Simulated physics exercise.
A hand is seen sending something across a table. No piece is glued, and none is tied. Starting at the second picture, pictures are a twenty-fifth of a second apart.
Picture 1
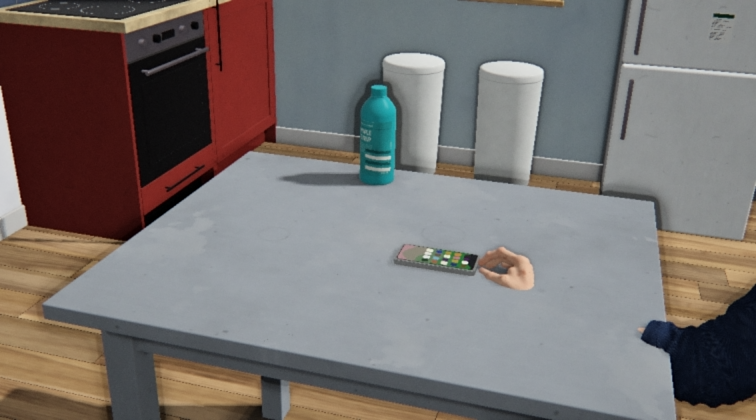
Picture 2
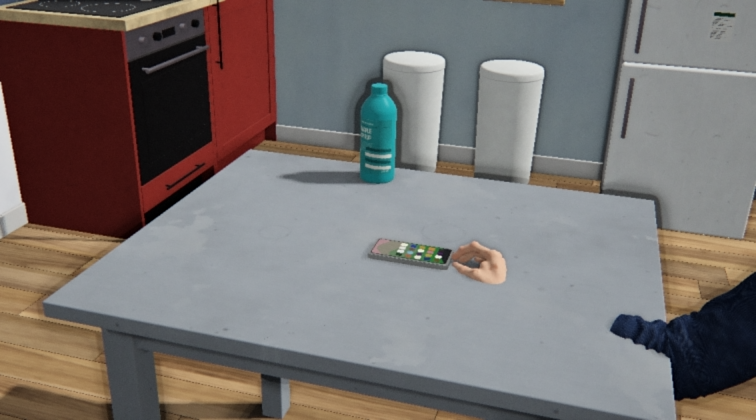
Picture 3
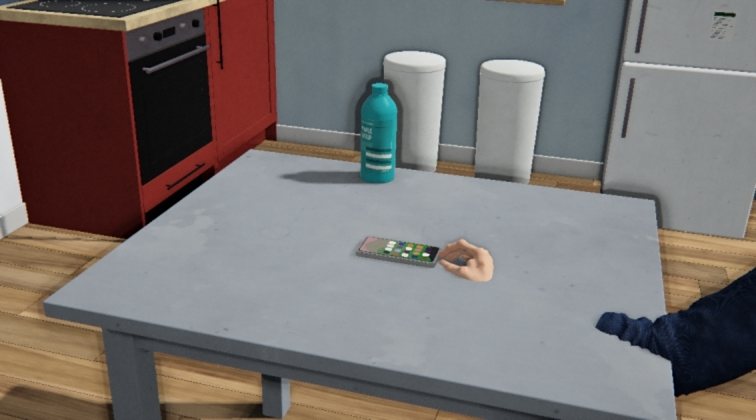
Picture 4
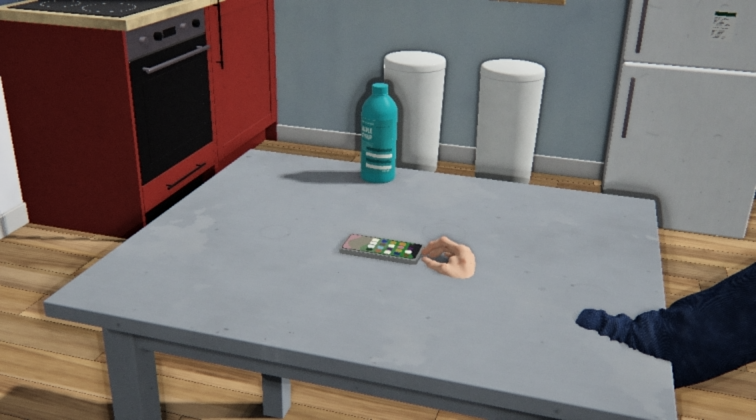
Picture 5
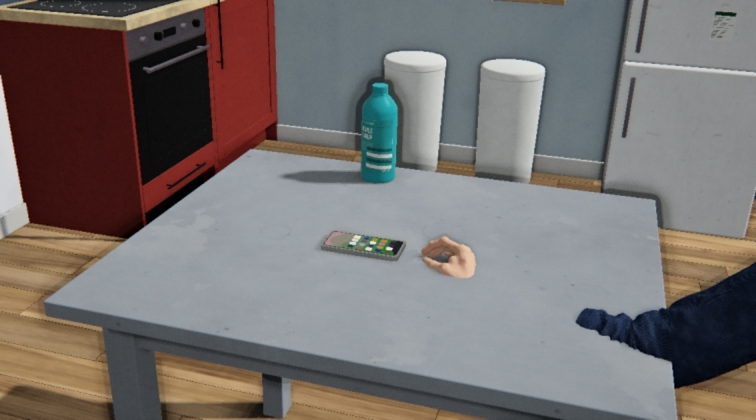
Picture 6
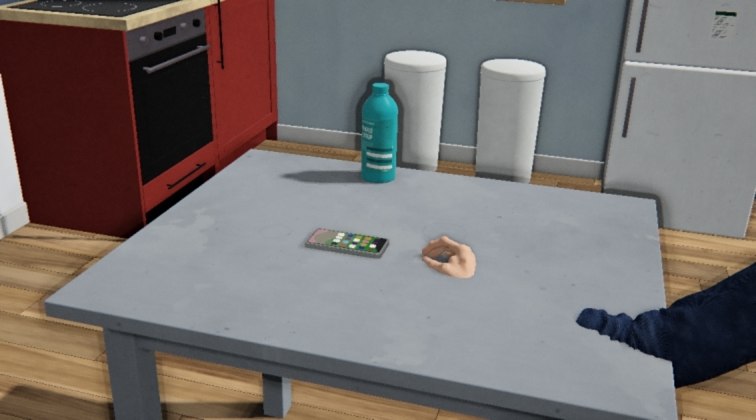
The clip shows a hand pushing a phone leftward across a grey table, near a teal bottle; the hand then stays still while the phone slides a little farther left, away from the fingers.
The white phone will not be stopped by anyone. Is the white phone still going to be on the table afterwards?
Yes, looks like it comes to rest on the table, then.
Then, 0.10 s on from there, white phone shifted about its own width near (316, 239).
Then, 0.20 s on from there, white phone shifted about its own width near (297, 235).
Then, 0.30 s on from there, white phone shifted about its own width near (291, 234).
In the end, moved from the start, white phone. At the end, from the last picture's camera, white phone near (291, 235).
